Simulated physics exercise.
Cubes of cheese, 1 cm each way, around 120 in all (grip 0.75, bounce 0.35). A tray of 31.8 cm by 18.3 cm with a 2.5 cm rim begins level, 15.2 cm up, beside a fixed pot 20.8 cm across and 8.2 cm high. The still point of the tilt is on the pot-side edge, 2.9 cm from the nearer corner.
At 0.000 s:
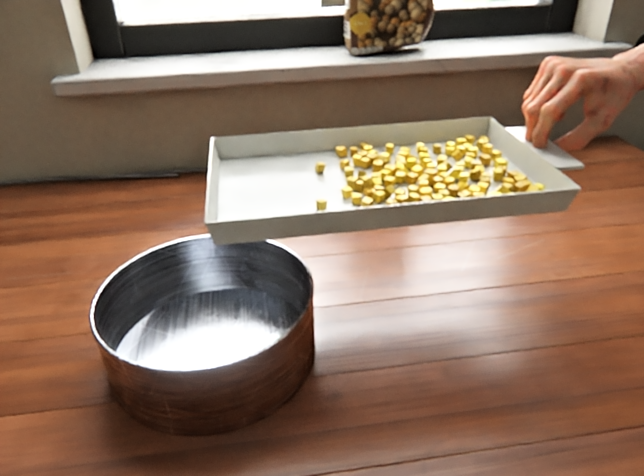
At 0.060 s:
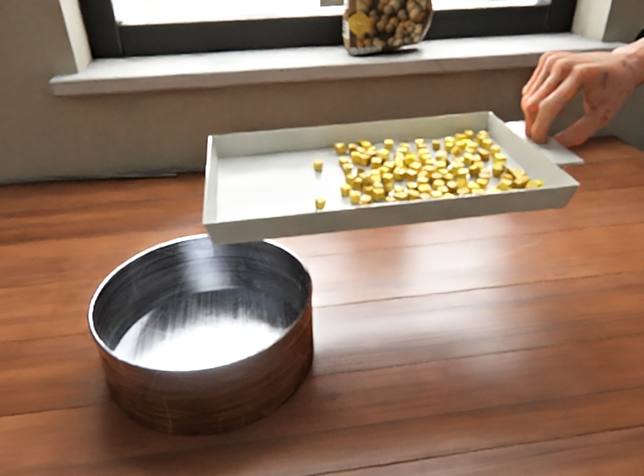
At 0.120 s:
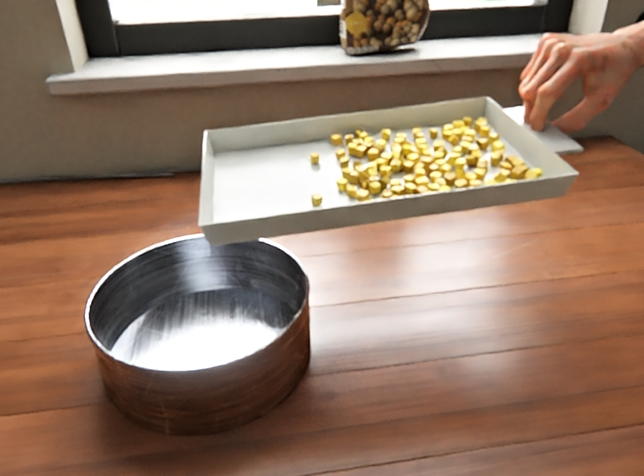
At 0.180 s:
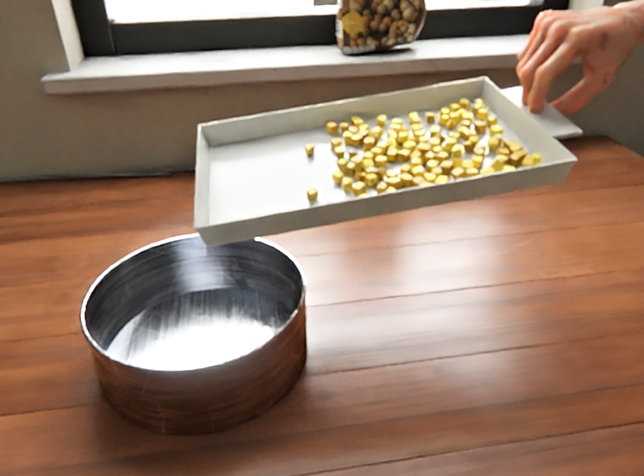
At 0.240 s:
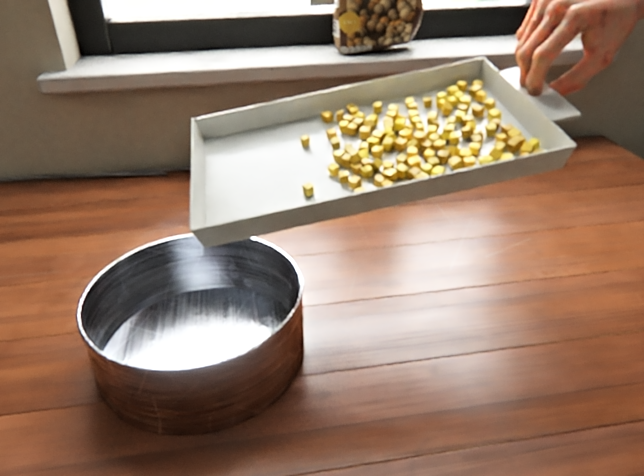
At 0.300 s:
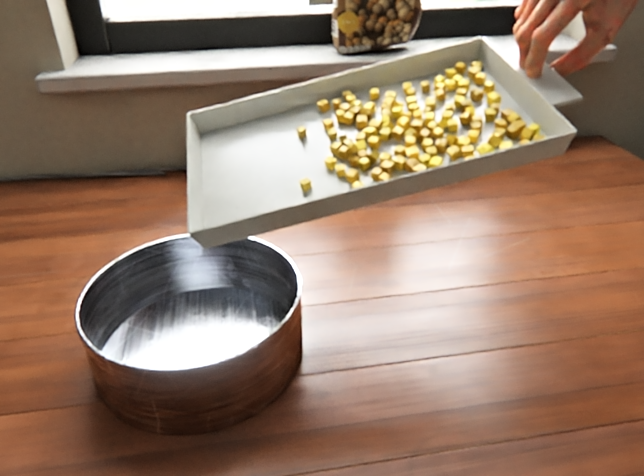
The clip shows a hand raising the right end of a shallow pale tray of small yellow cubes, tilting it down toward a round metal pot on a wooden surface, while the cubes stay clustered on the tray's right side.
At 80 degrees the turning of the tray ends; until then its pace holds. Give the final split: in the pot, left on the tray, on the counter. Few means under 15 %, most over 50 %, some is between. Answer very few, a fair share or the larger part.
Pot: The larger part, tray: A fair share, counter: Very few.
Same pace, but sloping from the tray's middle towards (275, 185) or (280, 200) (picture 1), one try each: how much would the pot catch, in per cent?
About 20 and 55 per cent.
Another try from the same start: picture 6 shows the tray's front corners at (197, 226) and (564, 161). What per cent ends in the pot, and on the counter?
Pot 35, counter 25.
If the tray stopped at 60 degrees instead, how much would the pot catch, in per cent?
It would be near 30 per cent.
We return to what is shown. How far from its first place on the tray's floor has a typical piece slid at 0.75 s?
Some 5 cm.
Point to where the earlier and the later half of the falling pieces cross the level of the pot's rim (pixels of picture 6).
First near (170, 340), later near (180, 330).
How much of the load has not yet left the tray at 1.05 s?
Some 85 per cent of the load.
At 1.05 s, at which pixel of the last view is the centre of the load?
Near (222, 213).
After 0.75 s, tilt 47 degrees; the tray holds 100 %, the pot 0 %.
After 1.05 s, tilt 67 degrees; the tray holds 85 %, the pot 5 %.
Then, at 1.46 s, tilt 80 degrees; the tray holds 45 %, the pot 50 %.
By 2.5 s all is still; pot 65 %, tray 35 %, counter 5 %.
